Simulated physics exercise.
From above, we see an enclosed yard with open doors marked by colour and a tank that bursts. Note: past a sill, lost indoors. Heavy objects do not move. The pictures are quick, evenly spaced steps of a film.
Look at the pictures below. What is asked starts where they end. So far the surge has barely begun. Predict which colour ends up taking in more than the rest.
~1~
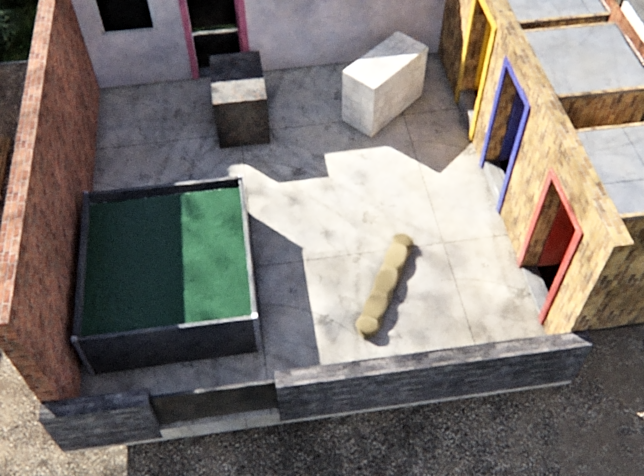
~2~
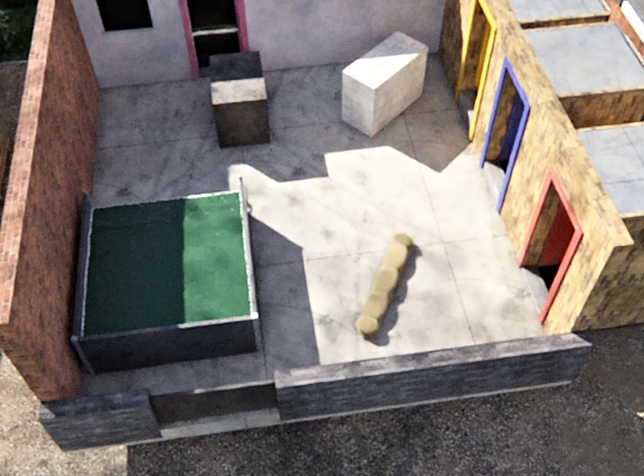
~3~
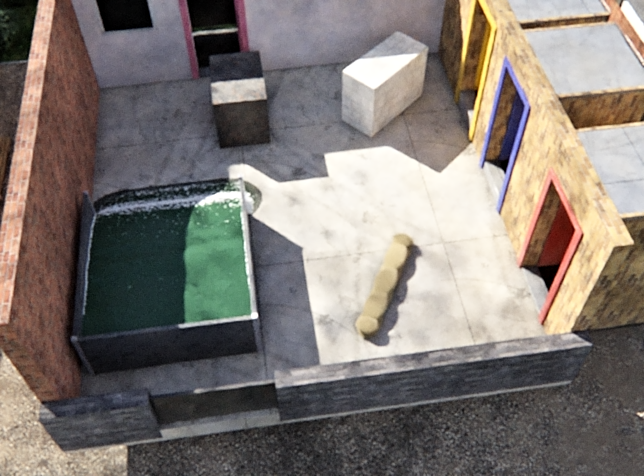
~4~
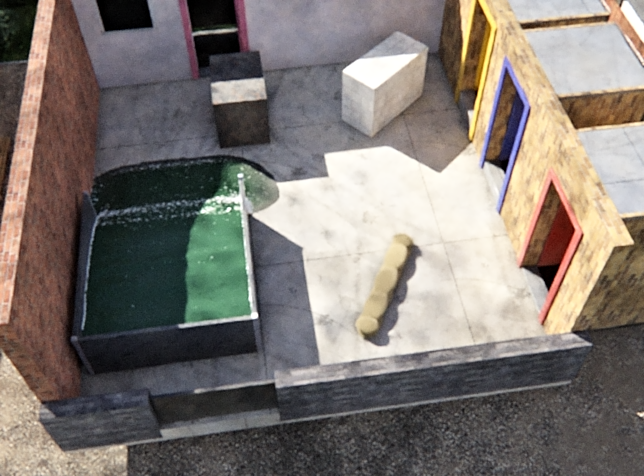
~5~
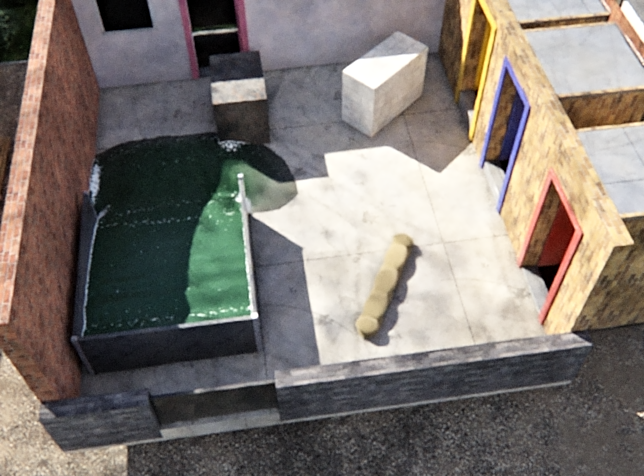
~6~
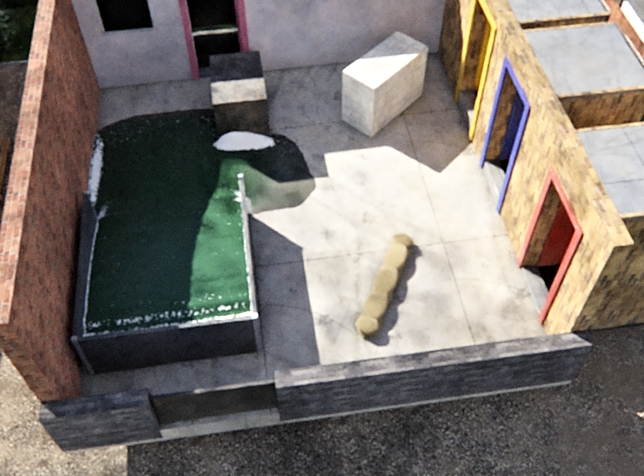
Pink takes in the most.
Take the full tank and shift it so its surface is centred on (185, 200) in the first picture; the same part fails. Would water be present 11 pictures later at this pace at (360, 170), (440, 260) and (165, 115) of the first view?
In the order given: Wetted, not reached and wetted.
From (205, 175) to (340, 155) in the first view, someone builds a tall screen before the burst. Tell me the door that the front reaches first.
First: The one in pink.
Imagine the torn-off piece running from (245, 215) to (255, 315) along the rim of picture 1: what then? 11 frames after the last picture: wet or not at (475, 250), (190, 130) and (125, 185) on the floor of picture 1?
The first spot is soaked through, the second is left untouched and the third is left untouched.
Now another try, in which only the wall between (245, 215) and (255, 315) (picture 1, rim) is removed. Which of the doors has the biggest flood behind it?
I'd go with the one in red.
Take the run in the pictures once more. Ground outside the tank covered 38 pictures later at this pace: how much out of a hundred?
Estimated share: Around 85 %.
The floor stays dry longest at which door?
The red door.
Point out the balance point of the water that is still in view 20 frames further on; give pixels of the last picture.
My pick is pixel (203, 159).
A moment on, water covers 30 % of the floor; yellow door not reached, blue door not reached, pink door some in, red door not reached.
Next, water covers 40 % of the floor; yellow door not reached, blue door not reached, pink door a lot in, red door not reached.
Then, water covers 60 % of the floor; yellow door wet at the sill, nothing in, blue door wet at the sill, nothing in, pink door a lot in, red door not reached.
Later, water covers 85 % of the floor; yellow door wet at the sill, nothing in, blue door wet at the sill, nothing in, pink door a lot in, red door wet at the sill, nothing in.
In the end, water covers 95 % of the floor; yellow door wet at the sill, nothing in, blue door wet at the sill, nothing in, pink door a lot in, red door some in; the pink door has let in the most.
